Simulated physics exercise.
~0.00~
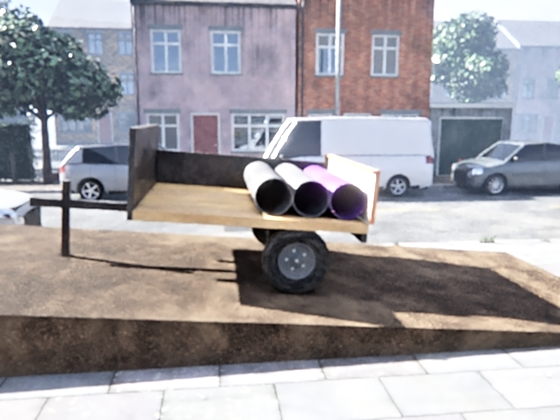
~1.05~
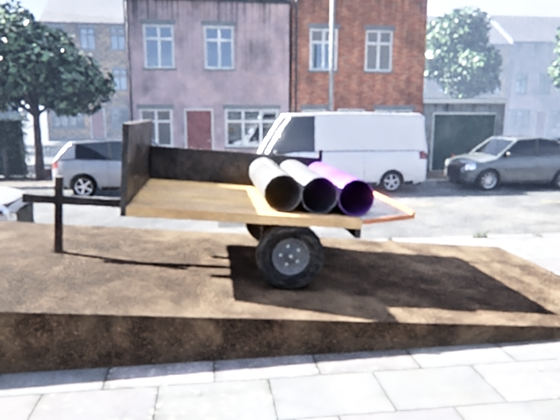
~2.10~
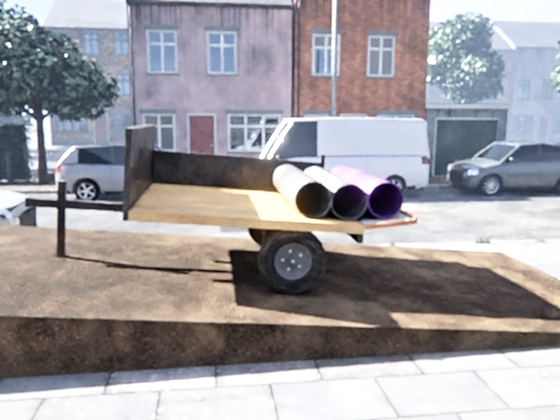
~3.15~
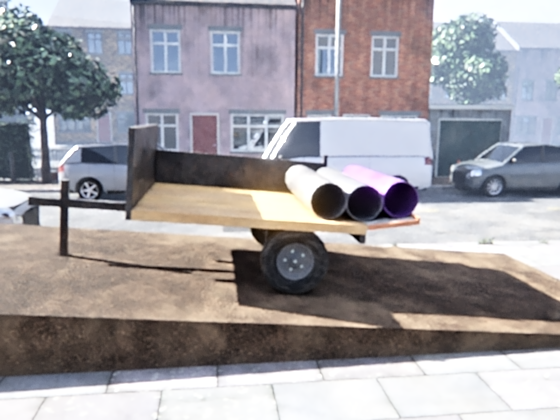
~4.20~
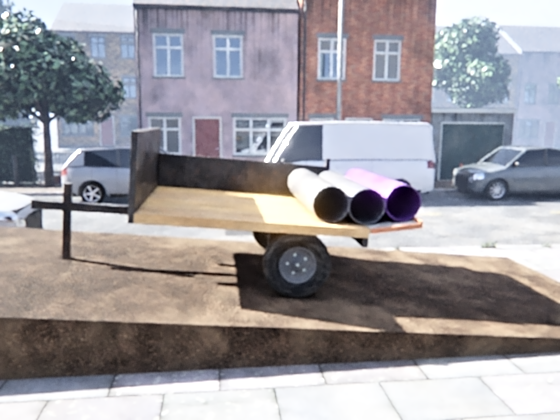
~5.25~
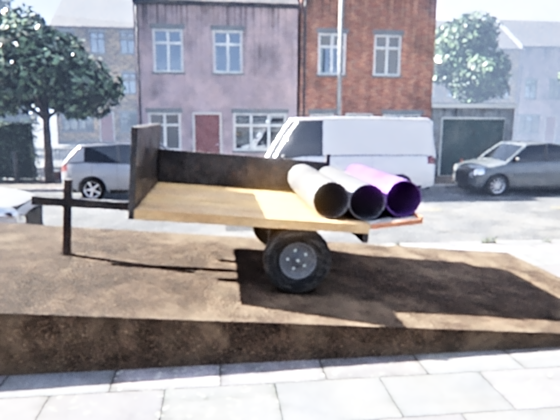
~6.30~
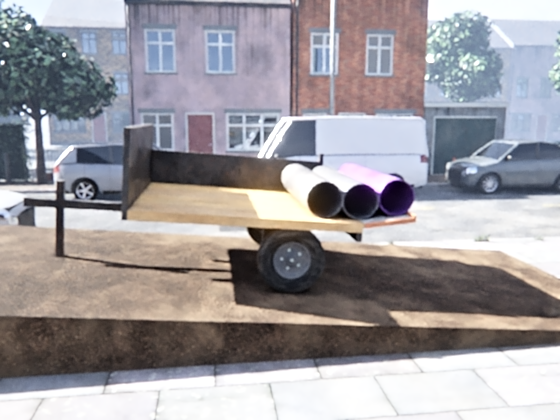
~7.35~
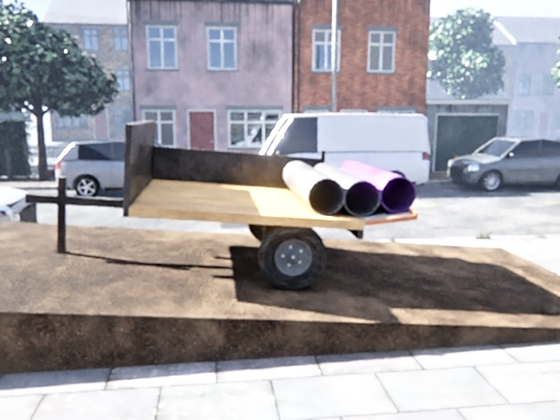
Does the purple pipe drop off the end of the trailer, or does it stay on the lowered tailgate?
It stays on the lowered tailgate, coming to rest near the outer edge without dropping off.
